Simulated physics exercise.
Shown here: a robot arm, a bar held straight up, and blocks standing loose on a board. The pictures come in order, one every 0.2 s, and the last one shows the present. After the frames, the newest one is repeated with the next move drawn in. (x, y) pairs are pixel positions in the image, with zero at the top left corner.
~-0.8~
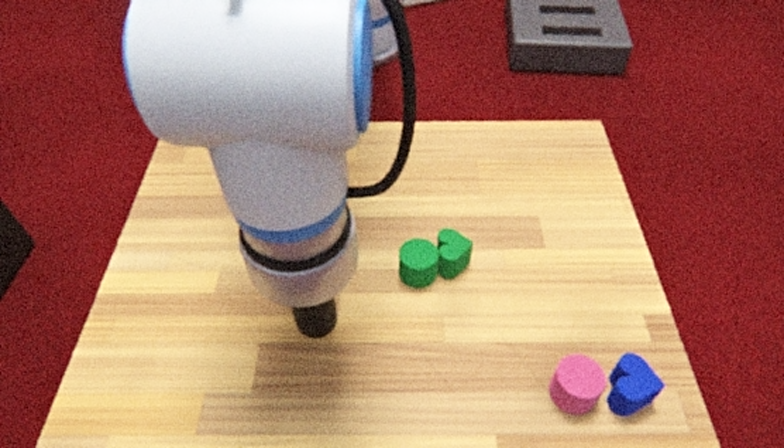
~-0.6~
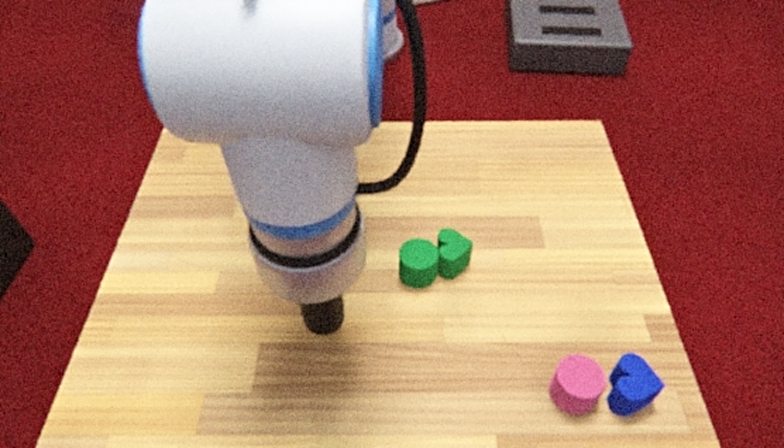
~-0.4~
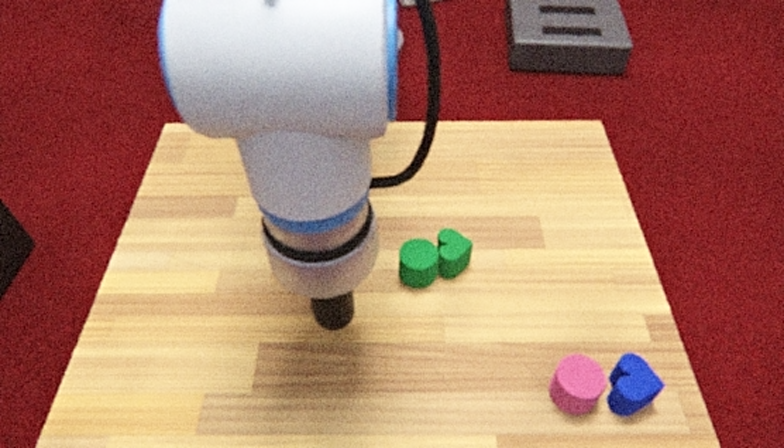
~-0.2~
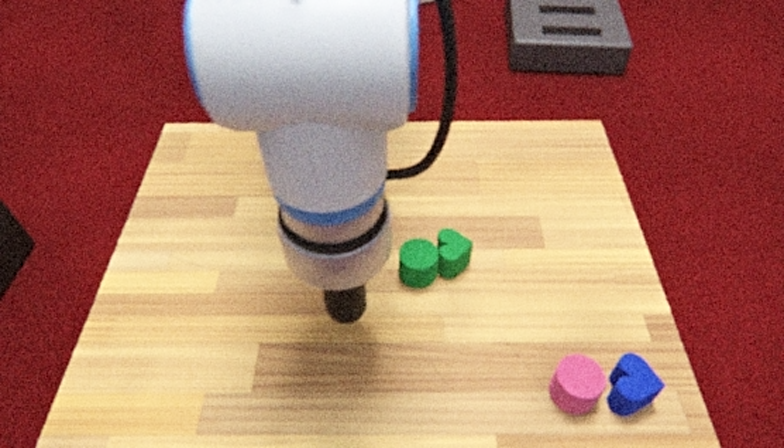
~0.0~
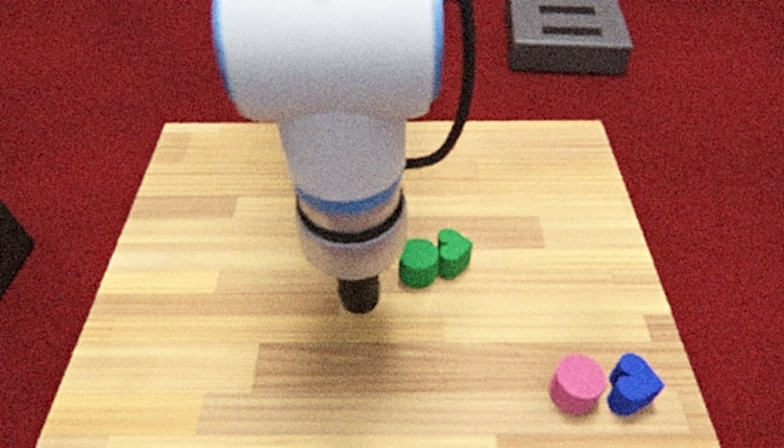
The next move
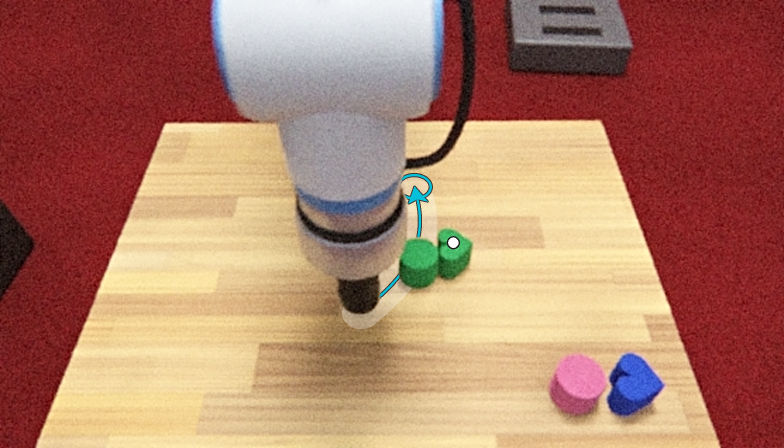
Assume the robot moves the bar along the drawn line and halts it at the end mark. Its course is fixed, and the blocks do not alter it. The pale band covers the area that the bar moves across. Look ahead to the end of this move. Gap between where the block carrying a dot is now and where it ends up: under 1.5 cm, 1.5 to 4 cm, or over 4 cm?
By the end of the path, it will have gone between 1.5 and 4 cm.
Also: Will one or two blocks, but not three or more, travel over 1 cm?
Yes
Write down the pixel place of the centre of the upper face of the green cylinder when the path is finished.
Put as a pixel place, it's (457, 219).
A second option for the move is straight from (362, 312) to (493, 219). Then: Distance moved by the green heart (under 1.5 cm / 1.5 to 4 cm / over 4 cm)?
The green heart ends up quite far away, over 4 cm.
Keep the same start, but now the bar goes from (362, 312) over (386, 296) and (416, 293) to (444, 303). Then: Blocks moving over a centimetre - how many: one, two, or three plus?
Two blocks shift.
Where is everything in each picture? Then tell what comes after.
Bar's lower end at (317, 321); green cylinder at (419, 253); green heart at (453, 243), in the first frame.
Bar at (325, 318); blocks still, in the second frame.
Bar at (335, 314); blocks still, in the third frame.
Bar at (347, 307); blocks still, in the fourth frame.
Bar at (360, 298); green cylinder at (419, 253); green heart at (453, 243), in the fifth frame.
Drawn move, from (362, 312) via (403, 272) and (420, 228), ending at (414, 187); the dot is on the green heart.
What follows on the original path. One third of the way, bar at (403, 257); green cylinder at (438, 239); green heart at (471, 239).
Two thirds of the way, bar at (420, 213); green cylinder at (457, 219); green heart at (484, 237), turned 35° clockwise.
At the end, bar at (415, 172); green cylinder at (457, 219); green heart at (484, 237), turned 35° clockwise.
